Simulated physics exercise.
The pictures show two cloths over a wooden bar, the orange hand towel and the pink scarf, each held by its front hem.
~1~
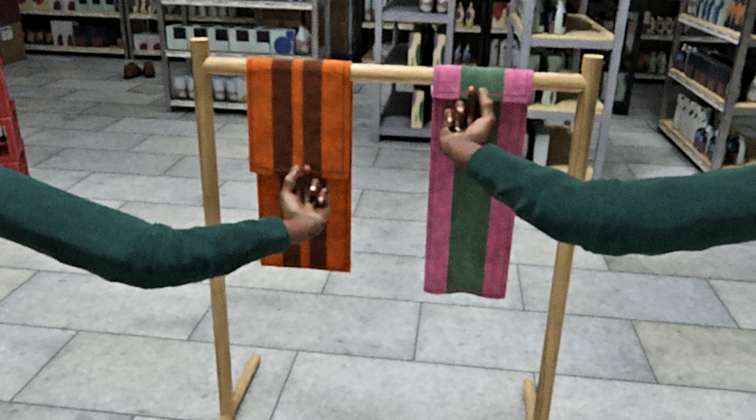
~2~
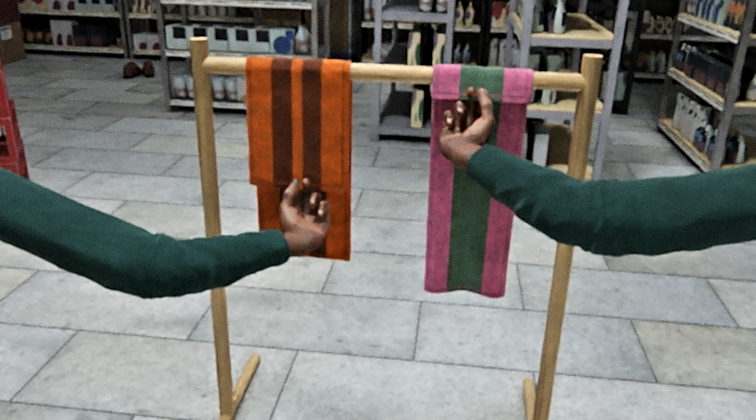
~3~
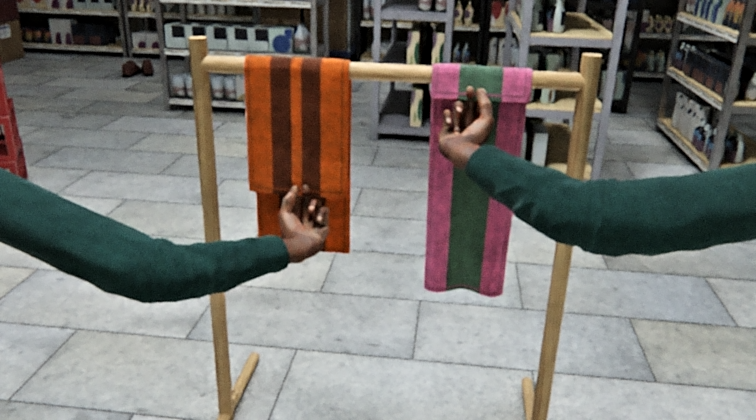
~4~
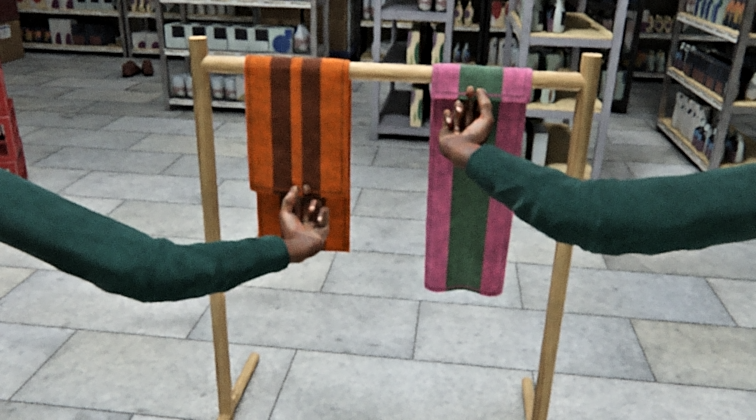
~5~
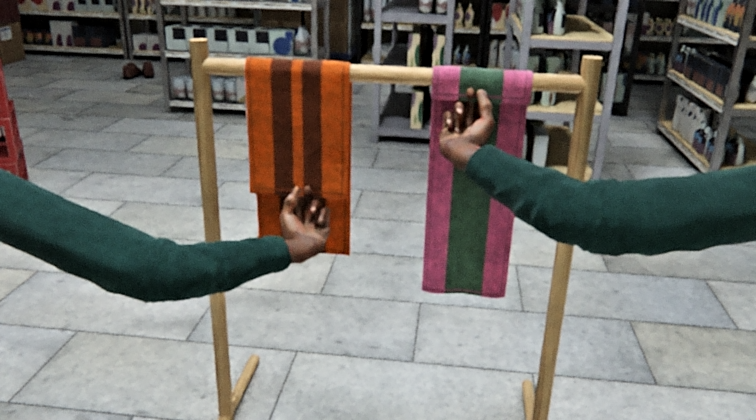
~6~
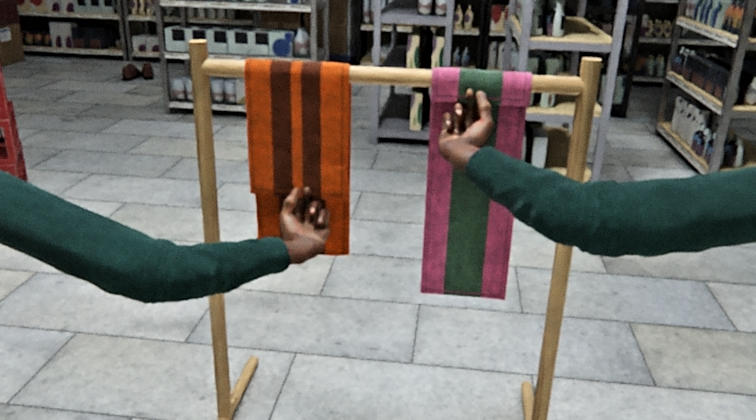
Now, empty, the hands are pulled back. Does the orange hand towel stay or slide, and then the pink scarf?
The orange hand towel remains in place, the pink scarf comes off.
Then, 0.32 s later than the last view, hand towel at rest on the rail; scarf clear of the rail and dropping near (465, 259).
Then, 0.58 s later than the last view, hand towel at rest on the rail; scarf in a heap on the floor.
Finally, hand towel at rest on the rail; scarf in a heap on the floor. The orange hand towel keeps its place and the pink scarf slides off.
